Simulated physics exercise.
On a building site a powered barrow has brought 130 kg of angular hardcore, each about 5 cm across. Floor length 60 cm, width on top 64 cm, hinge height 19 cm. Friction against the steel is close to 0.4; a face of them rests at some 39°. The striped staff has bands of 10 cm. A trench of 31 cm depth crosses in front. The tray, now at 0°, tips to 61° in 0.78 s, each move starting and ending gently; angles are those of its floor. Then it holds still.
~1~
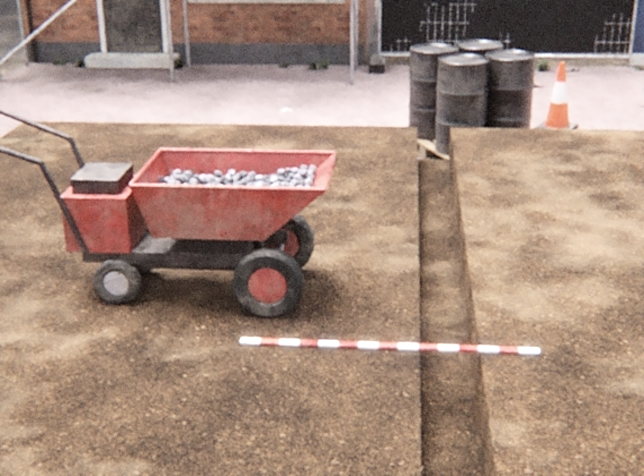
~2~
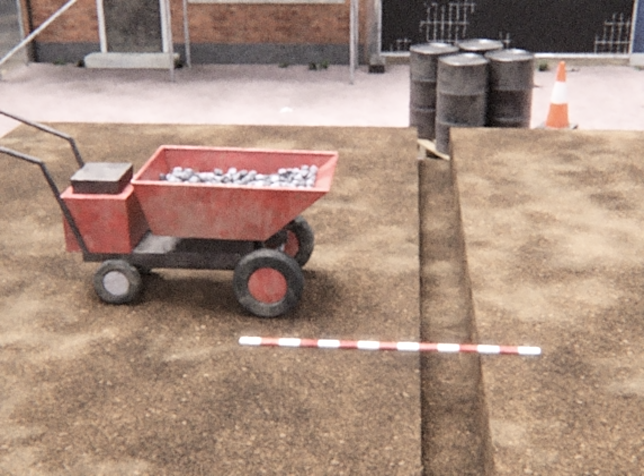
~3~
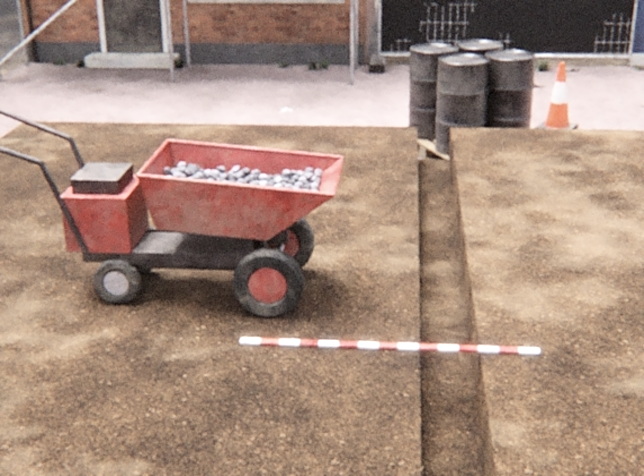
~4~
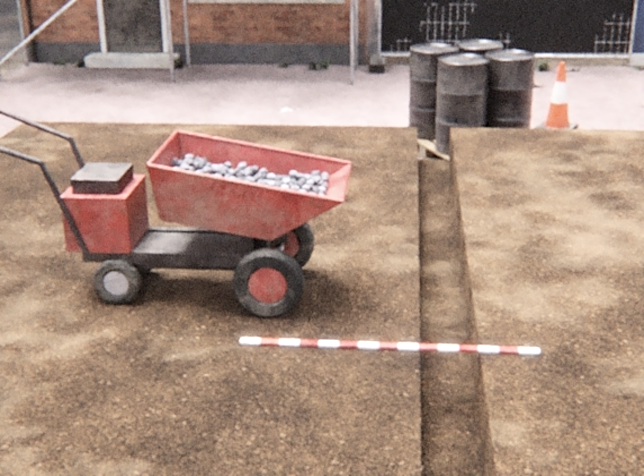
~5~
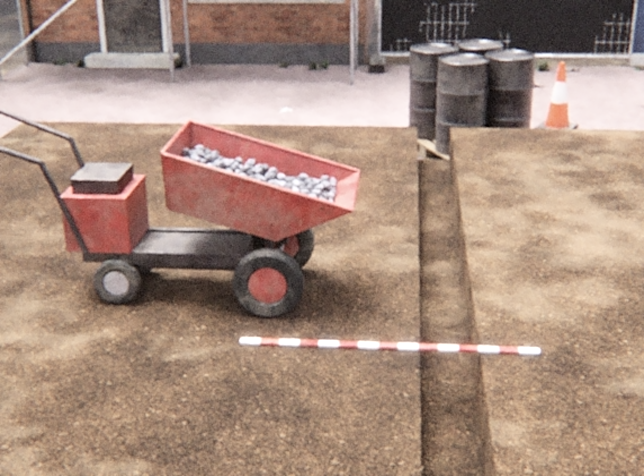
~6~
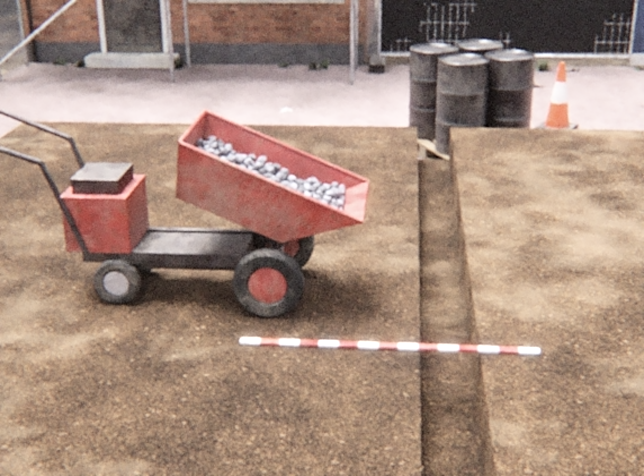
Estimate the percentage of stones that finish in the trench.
About 60 per cent.
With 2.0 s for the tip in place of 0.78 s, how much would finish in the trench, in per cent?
It would be near 50 per cent.
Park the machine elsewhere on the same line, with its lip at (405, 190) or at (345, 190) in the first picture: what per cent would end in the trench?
First some 30, then 80 per cent.
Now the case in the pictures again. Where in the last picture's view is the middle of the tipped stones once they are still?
Their middle is at about (435, 326).
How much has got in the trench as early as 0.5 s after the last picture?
Some 0 per cent.
Then, 0.2 s after the last picture the floor is at 51°, 100 % in the tray; the foremost stones are at (369, 248).
Then, 0.5 s after the last picture the floor is at 61°, 93 % in the tray, 7 % short of the trench; the foremost stones are at (415, 284).
Then, 0.9 s after the last picture the floor is at 61°, 50 % in the tray, 16 % short of the trench, 34 % in the trench; the foremost stones are at (469, 342).
Then, 2.9 s after the last picture the floor is at 61°, 16 % in the tray, 24 % short of the trench, 60 % in the trench; the foremost stones are at (468, 333).
